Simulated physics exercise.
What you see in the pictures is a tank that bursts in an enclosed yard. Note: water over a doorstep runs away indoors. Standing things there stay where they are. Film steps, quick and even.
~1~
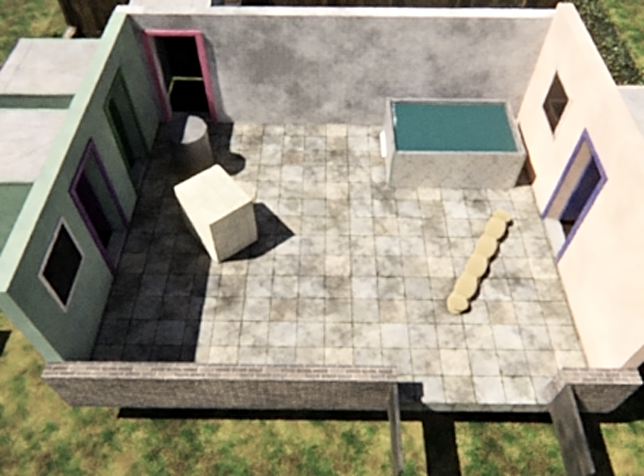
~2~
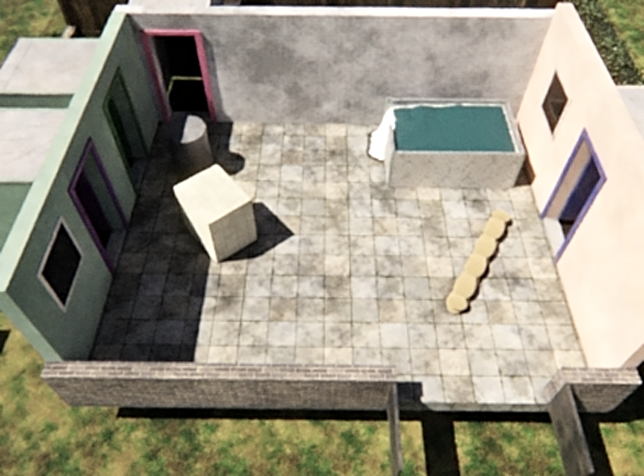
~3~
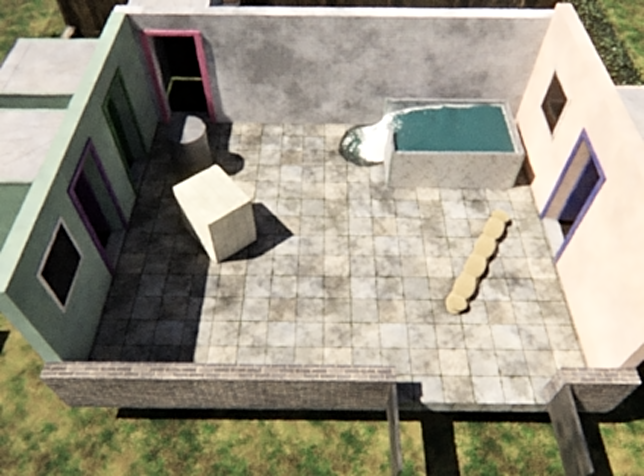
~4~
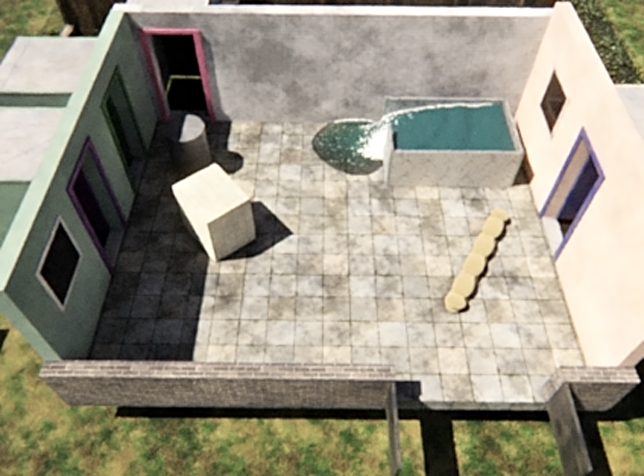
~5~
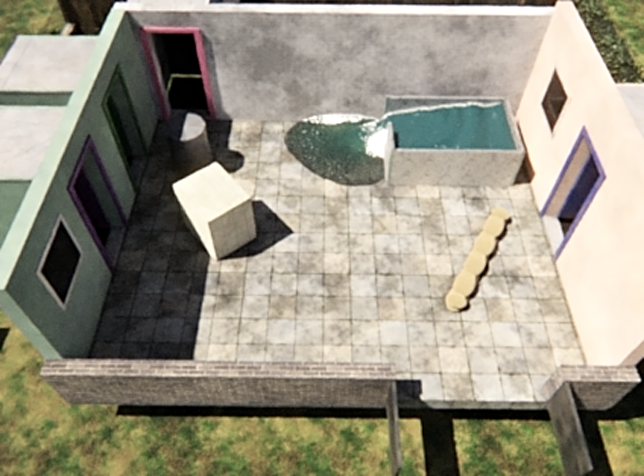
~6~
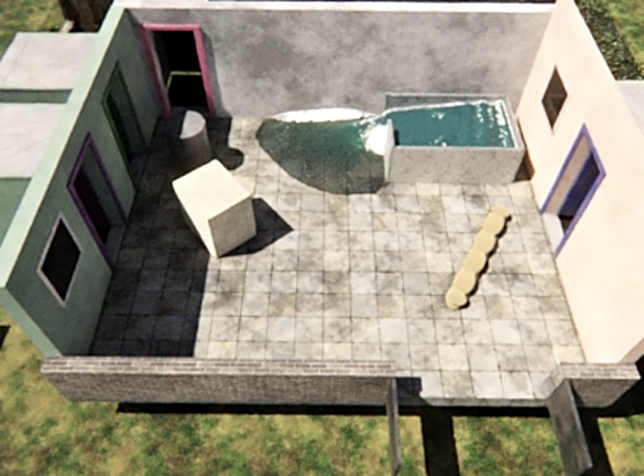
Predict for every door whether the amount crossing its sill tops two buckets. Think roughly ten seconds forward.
The green door tops it. The pink door tops it. The blue door does not top it. The purple door tops it.
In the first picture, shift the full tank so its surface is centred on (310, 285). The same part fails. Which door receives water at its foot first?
Observation: The purple one.
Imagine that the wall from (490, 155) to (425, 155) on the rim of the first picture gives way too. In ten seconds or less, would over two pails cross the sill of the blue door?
Lab note: Blue door, above the mark.
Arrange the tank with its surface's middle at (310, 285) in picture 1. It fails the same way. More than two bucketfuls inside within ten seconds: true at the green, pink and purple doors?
Green door falls short; pink door exceeds the limit; purple door exceeds the limit.
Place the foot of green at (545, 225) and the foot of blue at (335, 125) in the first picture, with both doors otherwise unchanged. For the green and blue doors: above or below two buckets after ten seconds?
Note: Green door does not reach the limit, blue door beats the limit.
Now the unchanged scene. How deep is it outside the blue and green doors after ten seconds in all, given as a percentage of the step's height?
Close to 30 per cent for the first one and close to 140 per cent for the second.
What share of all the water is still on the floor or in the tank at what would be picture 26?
I make it around 96 per cent.
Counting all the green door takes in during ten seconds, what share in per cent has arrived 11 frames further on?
That share would be near 0 %.
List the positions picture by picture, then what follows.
Still water in the open tank at (453, 128), in the first picture.
Water pours out at (388, 133) and has run to (380, 131), in the second picture.
The front is at (344, 152), out from the gap at (387, 136), in the third picture.
Water pours out at (386, 135) and has run to (317, 139), in the fourth picture.
The front is at (290, 133), out from the gap at (387, 134), in the fifth picture.
Water pours out at (387, 131) and has run to (262, 130), in the sixth picture.
A moment on, water covers 25 % of the floor; the green door not reached, the pink door wet at the sill, nothing in, the blue door not reached, the purple door not reached.
Next, water covers 30 % of the floor; the green door wet at the sill, nothing in, the pink door wet at the sill, nothing in, the blue door not reached, the purple door not reached.
Then, water covers 40 % of the floor; the green door under two buckets in, the pink door over two buckets in, the blue door not reached, the purple door under two buckets in.
Later, water covers 60 % of the floor; the green door over two buckets in, the pink door far over two buckets in, the blue door not reached, the purple door over two buckets in.
In the end, water covers 85 % of the floor; the green door far over two buckets in, the pink door far over two buckets in, the blue door wet at the sill, nothing in, the purple door over two buckets in.
